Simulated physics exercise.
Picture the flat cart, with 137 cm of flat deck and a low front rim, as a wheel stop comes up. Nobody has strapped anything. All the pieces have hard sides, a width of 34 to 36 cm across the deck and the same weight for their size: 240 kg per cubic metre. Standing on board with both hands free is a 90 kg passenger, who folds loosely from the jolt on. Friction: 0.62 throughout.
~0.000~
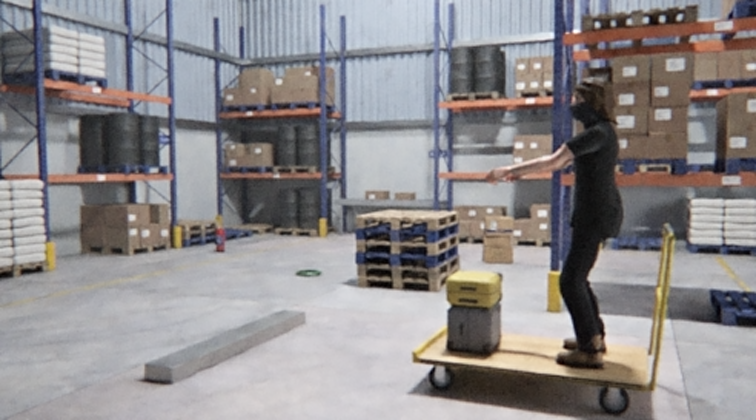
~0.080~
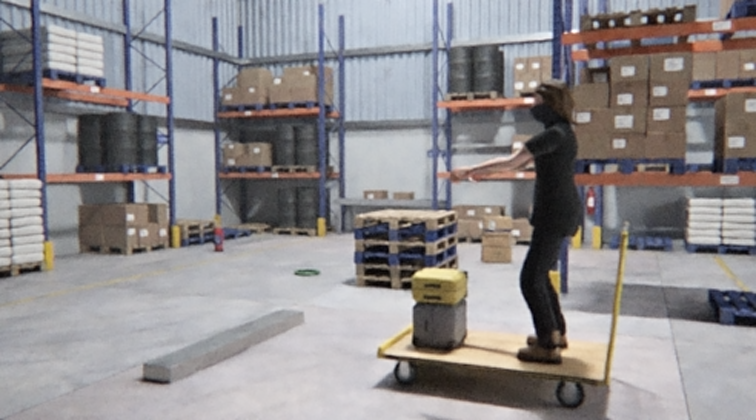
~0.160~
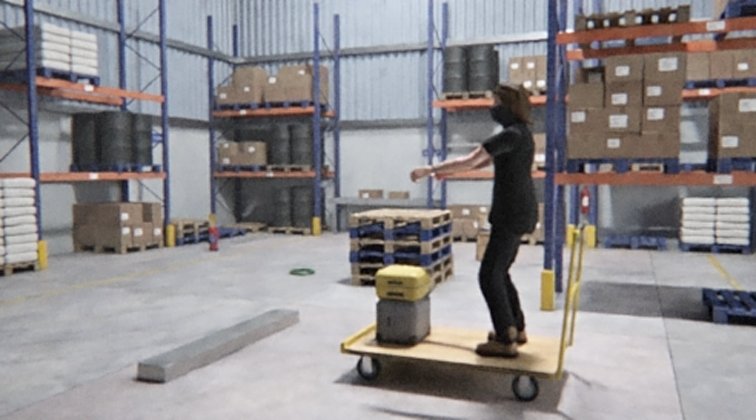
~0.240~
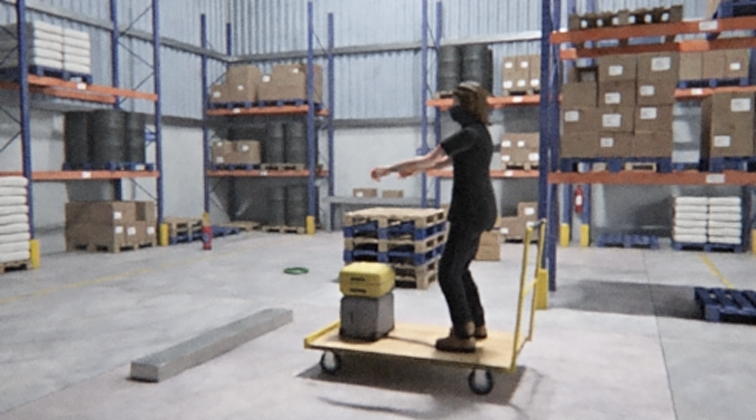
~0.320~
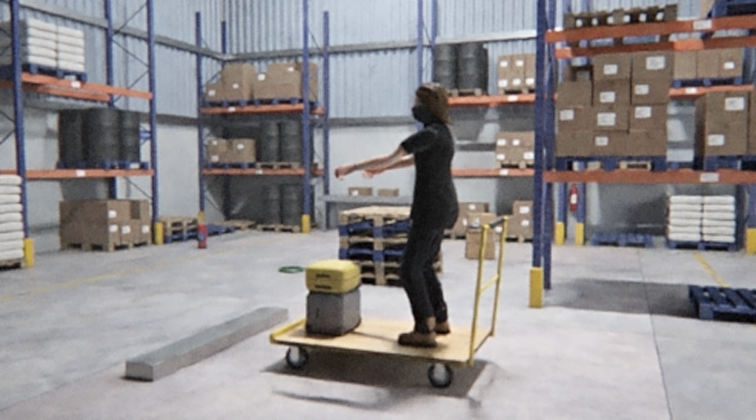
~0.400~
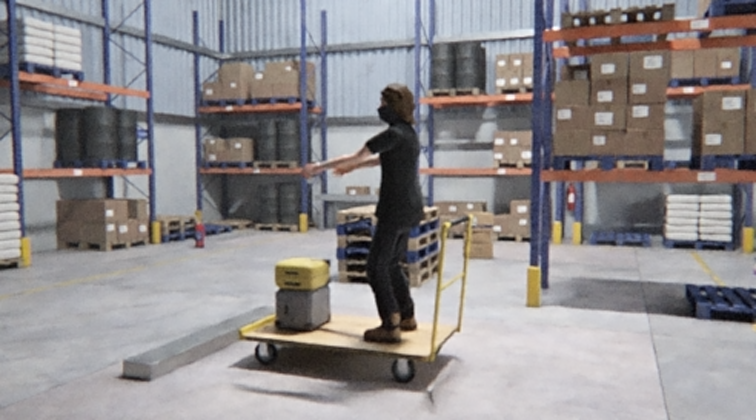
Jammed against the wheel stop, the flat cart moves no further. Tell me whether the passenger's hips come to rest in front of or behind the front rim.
In front of it.
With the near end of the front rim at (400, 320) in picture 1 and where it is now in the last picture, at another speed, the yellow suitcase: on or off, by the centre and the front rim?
Yellow: Lost.
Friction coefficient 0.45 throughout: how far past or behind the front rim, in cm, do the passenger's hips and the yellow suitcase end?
Then both clear the rim: Hips by 10 cm, yellow by 140 cm.
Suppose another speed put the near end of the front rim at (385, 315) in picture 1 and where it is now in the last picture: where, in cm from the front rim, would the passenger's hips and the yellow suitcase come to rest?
In that run, the hips end up 70 cm back from the front rim and yellow ends up 0 cm back.
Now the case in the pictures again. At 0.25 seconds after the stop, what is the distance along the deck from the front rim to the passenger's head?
At that moment it sits around 30 cm behind the rim.
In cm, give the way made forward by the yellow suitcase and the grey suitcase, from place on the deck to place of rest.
About: Yellow 140, grey 50.
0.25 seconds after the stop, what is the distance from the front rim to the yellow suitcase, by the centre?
Past the rim by about 25 cm.
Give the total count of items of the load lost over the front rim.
2.
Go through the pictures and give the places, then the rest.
The first frame shows hips (596, 215), yellow suitcase (474, 289), rim corner (414, 357); 0 cm covered, 161 to go.
The second frame shows hips (556, 214), yellow suitcase (440, 286), rim corner (379, 353); 23 cm covered, 137 to go.
The third frame shows hips (514, 212), yellow suitcase (403, 283), rim corner (342, 348); 47 cm covered, 114 to go.
The fourth frame shows hips (473, 210), yellow suitcase (367, 279), rim corner (305, 343); 70 cm covered, 91 to go.
The fifth frame shows hips (435, 208), yellow suitcase (333, 276), rim corner (271, 339); 93 cm covered, 67 to go.
The sixth frame shows hips (400, 207), yellow suitcase (303, 273), rim corner (240, 335); 117 cm covered, 44 to go. Speed about 2.9 m/s.
Impact comes at 0.55 s.
After 0.80 s the passenger's hips are 39 cm behind the rim, near (261, 229) in the last picture's view.
After 1.10 s the passenger's hips are 4 cm past the rim, near (215, 249) in the last picture's view.
After 1.55 s the passenger's hips are 52 cm past the rim, near (167, 307) in the last picture's view.
When all is still (4.6 s), past the rim, yellow suitcase, grey suitcase and the passenger's hips; nothing is left behind it.
